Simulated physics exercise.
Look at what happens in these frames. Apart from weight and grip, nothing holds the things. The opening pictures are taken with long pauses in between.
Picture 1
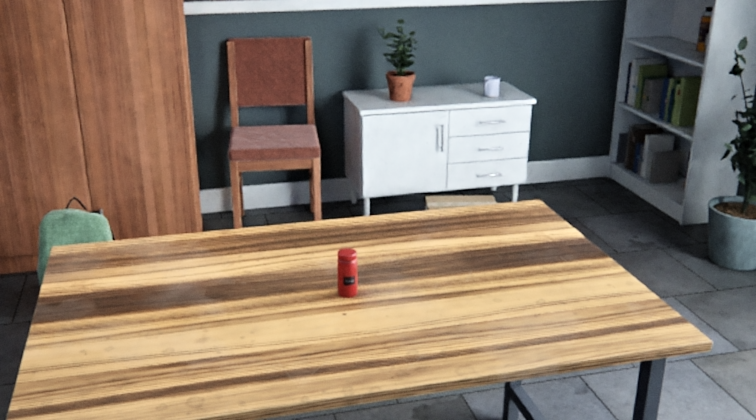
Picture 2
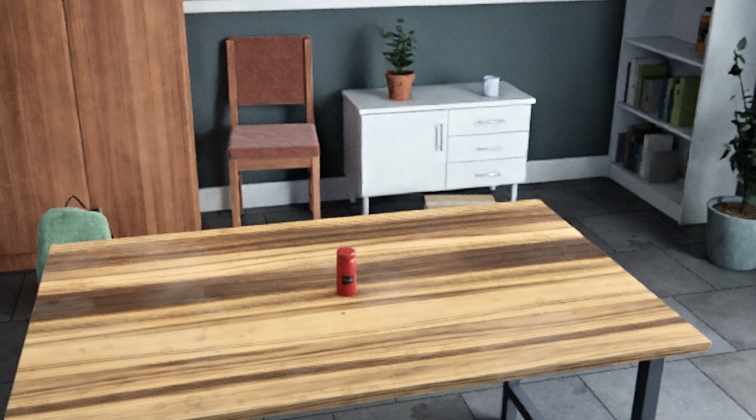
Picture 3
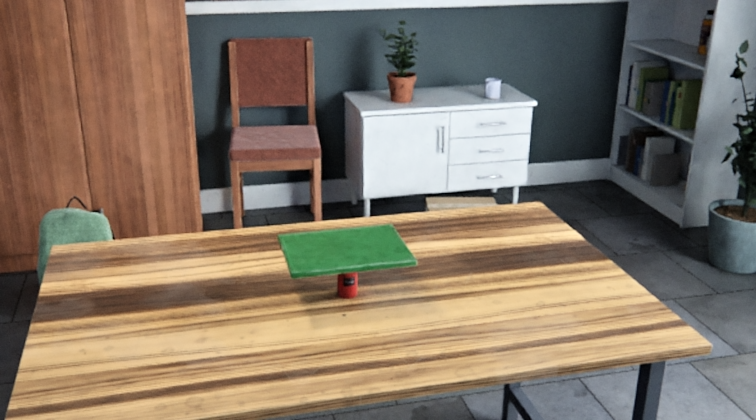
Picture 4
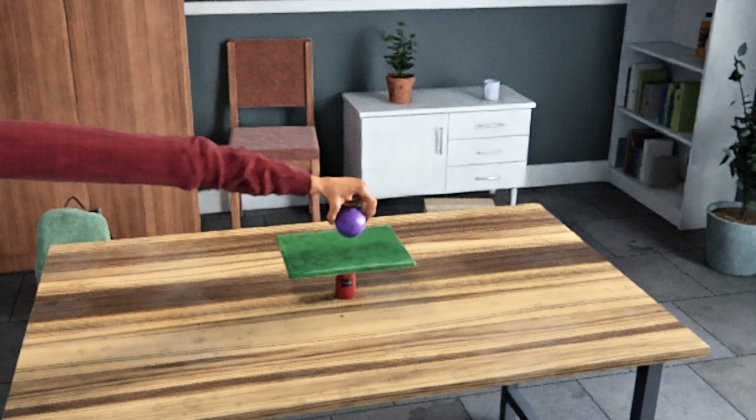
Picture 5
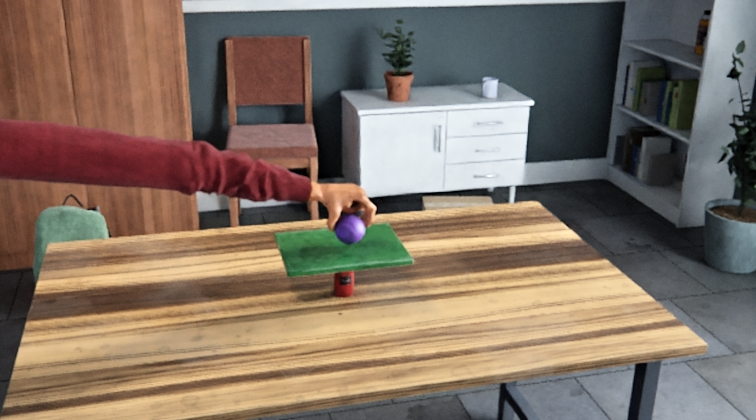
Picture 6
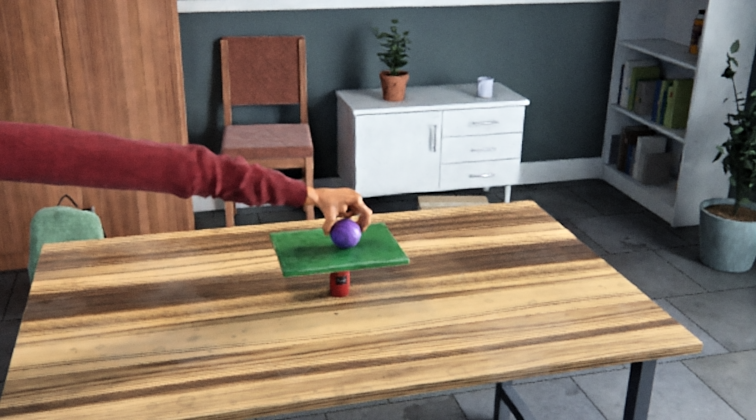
A hand lowers a purple onion onto a green lid resting on a red object.
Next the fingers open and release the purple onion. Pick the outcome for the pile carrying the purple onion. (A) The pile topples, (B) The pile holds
B, the pile holds.
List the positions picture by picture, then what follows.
In the first frame, the last thing is not in view yet.
In the second frame, the last thing is not in view yet.
In the third frame, the last thing is not in view yet; green lid (345, 250).
In the fourth frame, coming down; purple onion (350, 222); green lid (343, 250).
In the fifth frame, coming down; purple onion (350, 229); green lid (342, 248).
In the sixth frame, in place under the hand; purple onion (345, 233); green lid (337, 248).
Then, 0.30 s past the last view, nothing moves.
Then, 0.70 s past the last view, purple onion resting near (345, 234).
Finally, all 3 still in place. Final places as the last picture's camera would see them, purple onion near (345, 234). The stack stays up.
